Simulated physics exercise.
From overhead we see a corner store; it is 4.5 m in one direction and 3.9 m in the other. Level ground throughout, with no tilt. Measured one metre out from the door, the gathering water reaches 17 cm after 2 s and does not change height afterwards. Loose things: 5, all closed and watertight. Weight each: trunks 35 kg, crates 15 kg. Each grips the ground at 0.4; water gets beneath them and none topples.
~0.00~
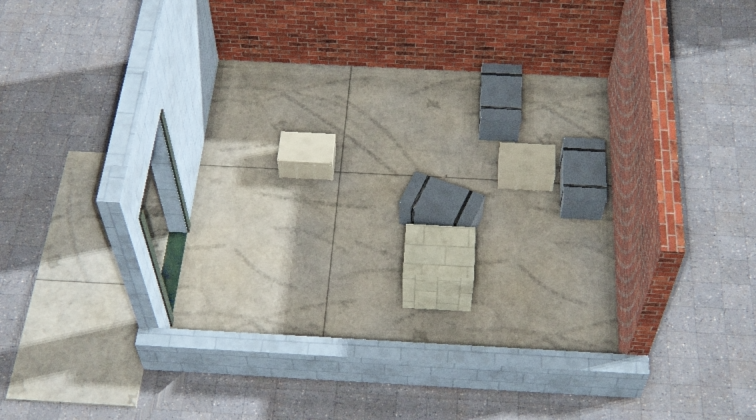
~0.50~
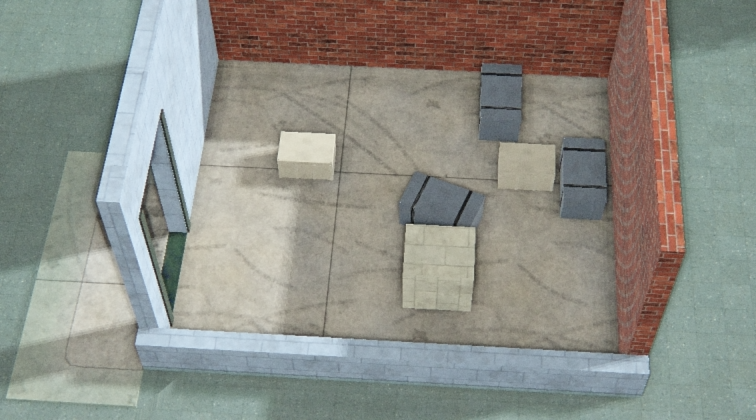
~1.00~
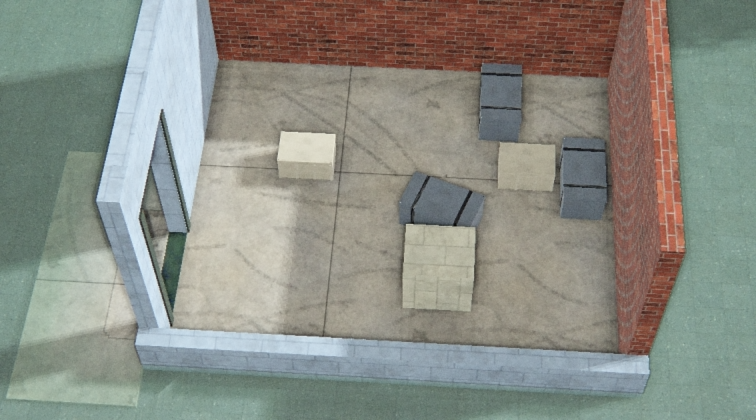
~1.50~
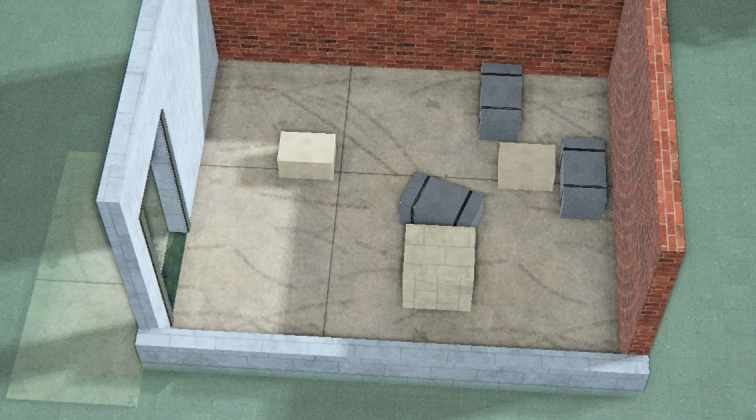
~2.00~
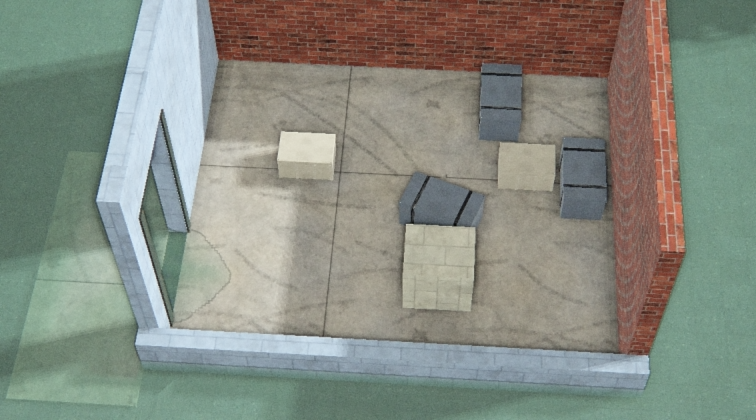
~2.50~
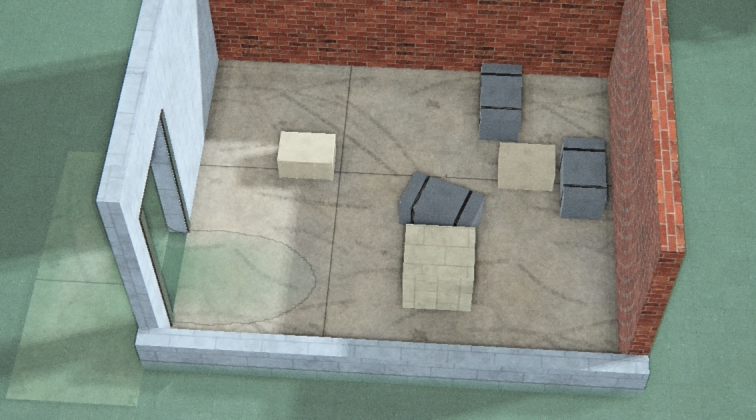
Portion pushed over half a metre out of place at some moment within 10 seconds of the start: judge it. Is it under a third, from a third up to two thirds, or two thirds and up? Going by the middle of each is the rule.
Watching this, the moved portion will fall short of a third.
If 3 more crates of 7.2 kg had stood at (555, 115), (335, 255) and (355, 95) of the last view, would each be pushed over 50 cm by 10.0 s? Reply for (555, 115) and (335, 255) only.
First one stays within it, second one goes beyond it.
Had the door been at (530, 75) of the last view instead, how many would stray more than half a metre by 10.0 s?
Then 2 of them would.
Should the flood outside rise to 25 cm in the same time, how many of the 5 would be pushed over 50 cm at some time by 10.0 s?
Then 3 of them.
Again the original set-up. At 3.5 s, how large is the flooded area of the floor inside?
At that time the wet patch spans about 5.0 m2.
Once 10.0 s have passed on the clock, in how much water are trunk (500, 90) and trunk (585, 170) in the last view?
Some 4 cm at the first, some 6 cm at the second.
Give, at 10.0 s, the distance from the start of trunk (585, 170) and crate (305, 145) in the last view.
First 0 cm, then 0 cm.
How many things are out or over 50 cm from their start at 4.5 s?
The number I get is 0.
After 3.5 s 0 of 5 are over 50 cm from their spots; 0 afloat.
After 4.5 s 0 of 5 are over 50 cm from their spots; 0 afloat.
After 7.0 s 0 of 5 are over 50 cm from their spots; 0 afloat.
After 10.0 s 0 of 5 are over 50 cm from their spots, and 0 have been at some point; 0 afloat.
